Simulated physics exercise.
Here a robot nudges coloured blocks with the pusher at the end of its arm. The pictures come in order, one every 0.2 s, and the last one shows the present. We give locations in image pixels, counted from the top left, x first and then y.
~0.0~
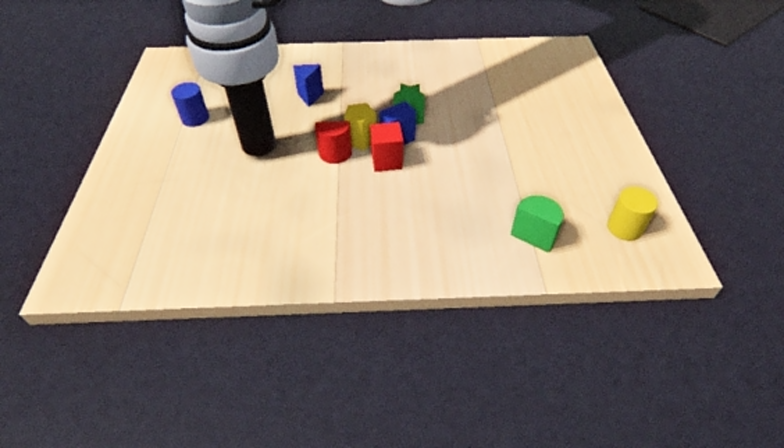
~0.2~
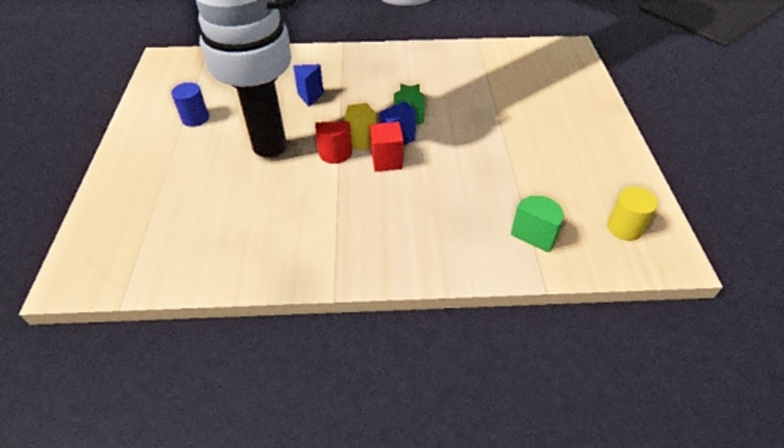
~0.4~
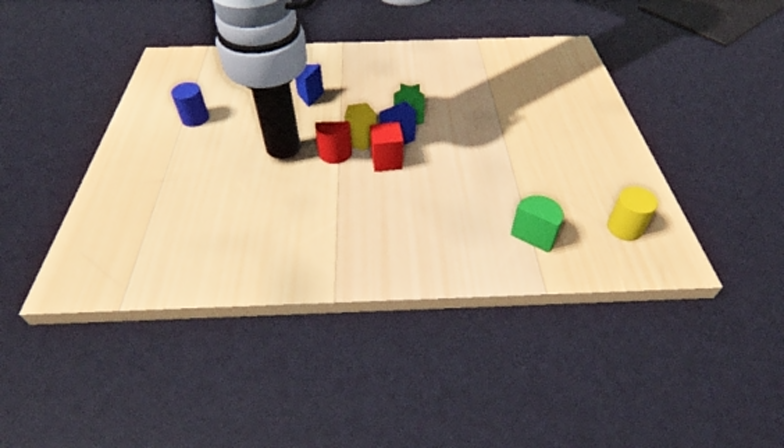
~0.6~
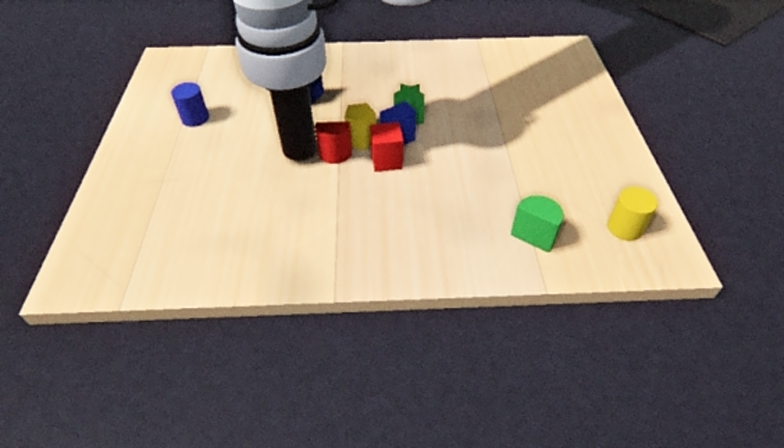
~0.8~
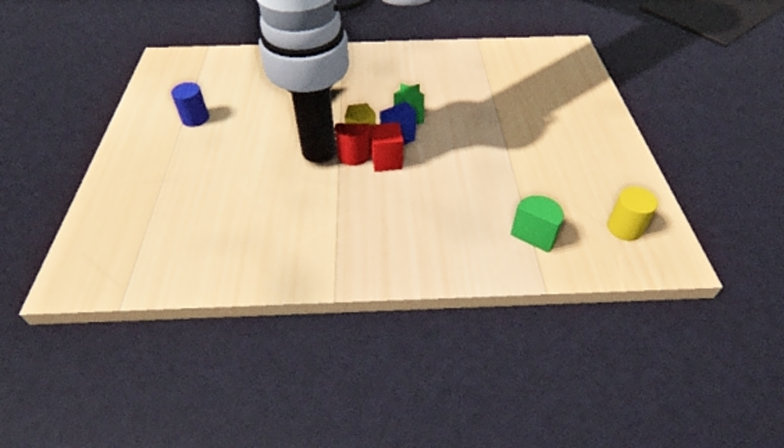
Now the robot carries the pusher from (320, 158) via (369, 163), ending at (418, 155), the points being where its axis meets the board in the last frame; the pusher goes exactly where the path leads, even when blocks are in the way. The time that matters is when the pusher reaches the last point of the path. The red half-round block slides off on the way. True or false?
It is false.
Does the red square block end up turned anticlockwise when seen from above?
No, it doesn't check out.
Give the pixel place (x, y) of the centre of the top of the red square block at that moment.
It sits at (445, 143).
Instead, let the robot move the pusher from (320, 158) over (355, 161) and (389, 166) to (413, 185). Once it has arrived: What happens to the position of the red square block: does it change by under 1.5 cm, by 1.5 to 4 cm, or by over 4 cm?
It slides well over 4 cm.
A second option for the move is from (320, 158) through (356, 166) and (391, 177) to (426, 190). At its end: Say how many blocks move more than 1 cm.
It looks like three or more blocks will be pushed more than about 1 cm.
The first path, step by step. One third of the way, pusher (354, 156); red half-round block (387, 128), turned 15° anticlockwise; red square block (414, 136), turned 45° clockwise; blue rectangular block (404, 109), turned 30° anticlockwise.
Two thirds of the way, pusher (387, 155); red half-round block (418, 125); red square block (434, 140), turned 70° clockwise; blue rectangular block (410, 108), turned 60° anticlockwise; green star-shaped block (410, 89).
At the end, pusher (419, 149); red half-round block (450, 117), turned 10° anticlockwise; red square block (445, 143), turned 70° clockwise; blue rectangular block (418, 104), turned 100° anticlockwise; green star-shaped block (409, 86).
